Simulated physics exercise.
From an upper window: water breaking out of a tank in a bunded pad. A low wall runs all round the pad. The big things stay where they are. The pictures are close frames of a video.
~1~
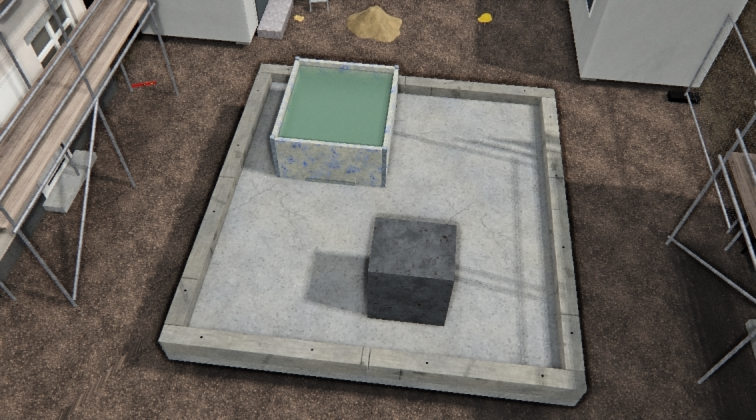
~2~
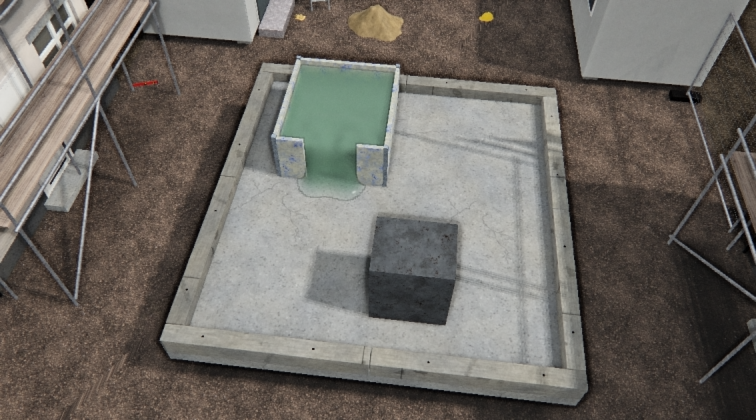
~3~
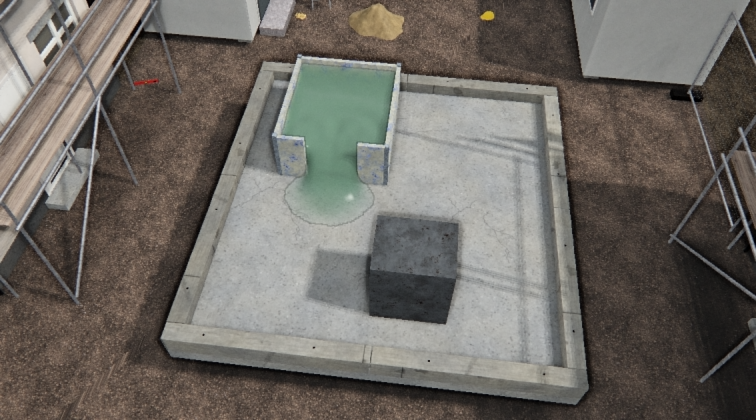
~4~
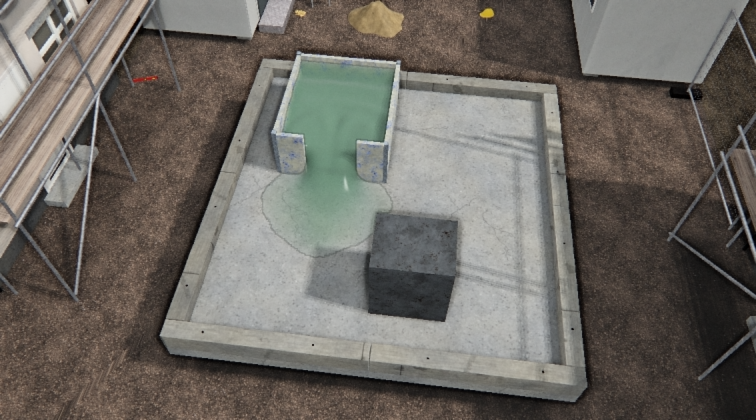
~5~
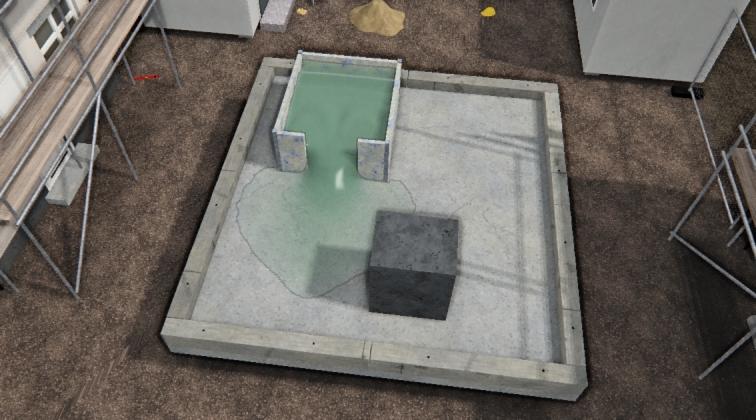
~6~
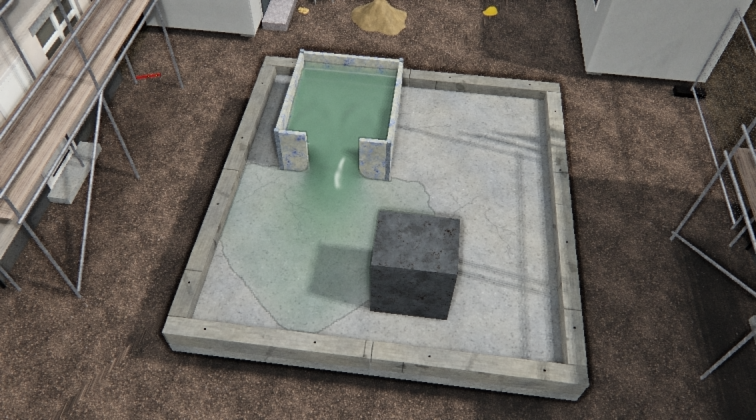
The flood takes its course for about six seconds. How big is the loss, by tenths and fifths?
It loses under a tenth.
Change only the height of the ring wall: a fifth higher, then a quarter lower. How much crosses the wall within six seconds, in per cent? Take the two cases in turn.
In turn 4 and 16 per cent.
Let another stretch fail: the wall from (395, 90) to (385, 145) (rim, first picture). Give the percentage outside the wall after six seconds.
Roughly 14 per cent.
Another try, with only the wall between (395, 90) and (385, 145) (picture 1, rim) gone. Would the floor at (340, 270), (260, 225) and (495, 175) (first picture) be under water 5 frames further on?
In turn: Not flooded, no water, covered.
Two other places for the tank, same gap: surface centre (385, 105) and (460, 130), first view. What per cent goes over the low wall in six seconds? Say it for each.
In turn 4 and 8 per cent.
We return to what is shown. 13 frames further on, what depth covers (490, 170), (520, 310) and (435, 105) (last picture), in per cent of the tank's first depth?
In turn 0, 4 and 0 in a hundred.
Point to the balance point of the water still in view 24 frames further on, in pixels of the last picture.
Roughly at (354, 213).
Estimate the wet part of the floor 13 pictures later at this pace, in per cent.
Close to 55 %.
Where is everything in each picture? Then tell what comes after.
In the first picture, the water tank at (338, 105) is whole and still.
In the second picture, water pours out at (332, 166) and has run to (303, 186).
In the third picture, the front is at (308, 217), out from the gap at (333, 167).
In the fourth picture, the front is at (307, 249), out from the gap at (332, 165).
In the fifth picture, the front is at (299, 288), out from the gap at (333, 162).
In the sixth picture, water pours out at (334, 161) and has run to (315, 326).
A moment on, water covers 35 % of the floor; the low wall has let 0 % over.
Next, water covers 35 % of the floor; the low wall has let 0 % over.
Then, water covers 50 % of the floor; the low wall has let 5 % over.
Later, water covers 60 % of the floor; the low wall has let 8 % over.
In the end, water covers 80 % of the floor; the low wall has let 8 % over.
